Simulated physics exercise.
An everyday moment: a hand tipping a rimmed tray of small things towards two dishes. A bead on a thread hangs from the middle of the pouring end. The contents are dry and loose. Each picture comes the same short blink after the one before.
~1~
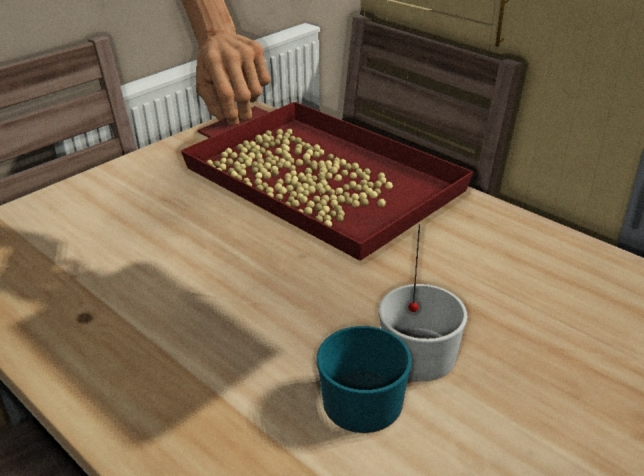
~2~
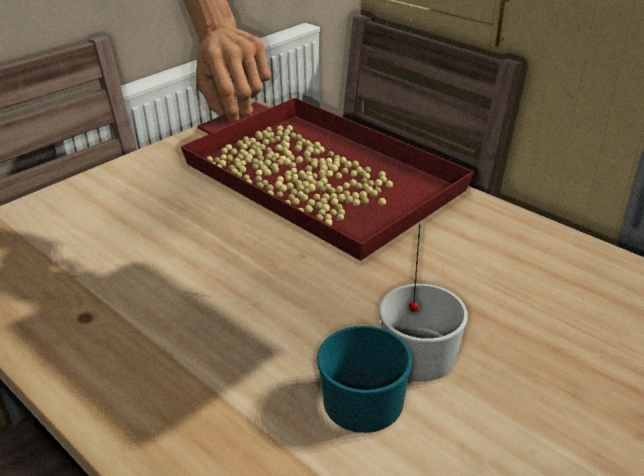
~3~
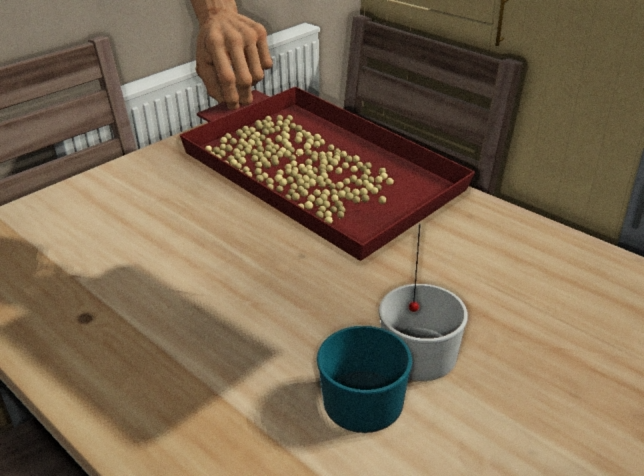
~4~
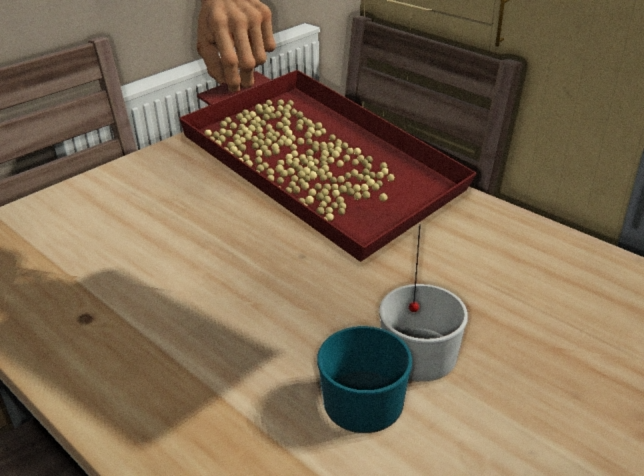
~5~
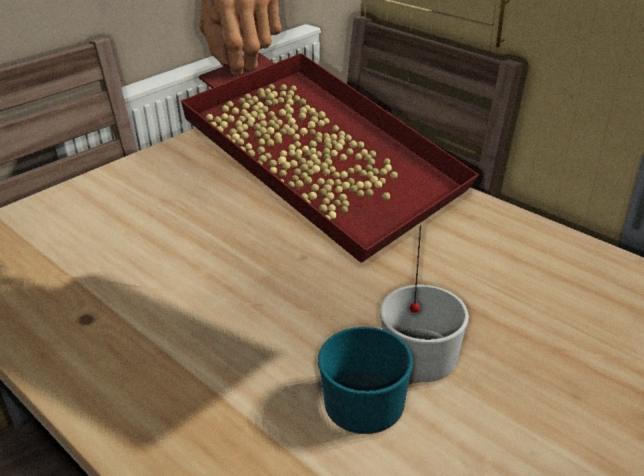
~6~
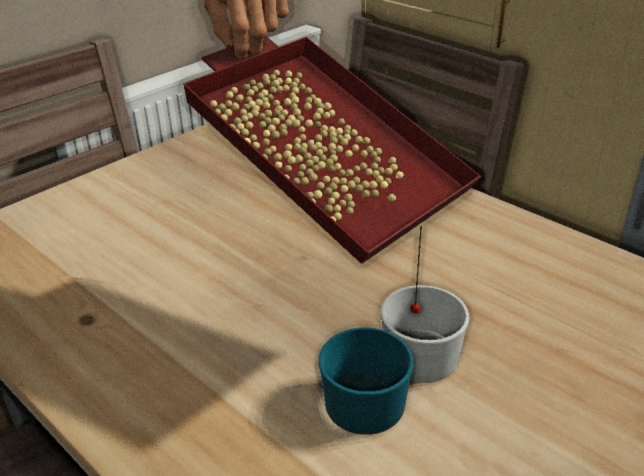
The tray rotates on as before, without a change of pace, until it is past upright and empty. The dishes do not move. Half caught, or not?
Together they catch only the smaller part.
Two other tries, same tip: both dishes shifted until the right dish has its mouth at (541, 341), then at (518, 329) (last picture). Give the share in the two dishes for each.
About 20 and 40 per cent.
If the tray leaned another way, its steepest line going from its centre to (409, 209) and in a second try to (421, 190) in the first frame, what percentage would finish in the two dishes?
In turn 10 and 10 in a hundred.
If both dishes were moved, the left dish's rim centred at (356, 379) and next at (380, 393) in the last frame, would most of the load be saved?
In turn: Not half; most of it.
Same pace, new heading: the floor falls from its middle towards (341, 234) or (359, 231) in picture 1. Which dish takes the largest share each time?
First the dish on the left, then the left one.
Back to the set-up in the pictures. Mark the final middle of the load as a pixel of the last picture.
Around (464, 429).
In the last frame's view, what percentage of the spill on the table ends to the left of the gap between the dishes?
About 0 per cent.
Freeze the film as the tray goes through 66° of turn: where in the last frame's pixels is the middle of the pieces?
Around (406, 227).
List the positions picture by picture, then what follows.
Corners of the pouring end at (360, 240) and (468, 172), level; middle of the load at (293, 174), soya beans; left dish at (398, 399); right dish at (455, 349); bead on its thread at (413, 307), in the first frame.
Corners of the pouring end at (361, 240) and (468, 172), level; middle of the load at (294, 171), in the second frame.
Corners of the pouring end at (362, 241) and (469, 172), tipped barely, level across its low end; middle of the load at (294, 164), in the third frame.
Corners of the pouring end at (364, 243) and (471, 173), tipped a little, level across its low end; middle of the load at (294, 154), in the fourth frame.
Corners of the pouring end at (366, 246) and (473, 174), tipped clearly, level across its low end; middle of the load at (297, 145), in the fifth frame.
Corners of the pouring end at (368, 248) and (476, 175), tipped clearly, level across its low end; middle of the load at (303, 138), about a third on the move; left dish at (400, 400); right dish at (457, 350), in the sixth frame.
Soon after the last picture, tray tipped steeply; most on the tray; about a quarter in the air.
A little later, tray tipped past a quarter turn; about half on the tray; a small part in the left dish; about a quarter outside both; about a quarter in the air.
Later still, tray tipped past a quarter turn; a small part in the left dish; a small part in the right dish; most outside both.
At rest, tray tipped past a quarter turn; a small part in the left dish; a small part in the right dish; most outside both.
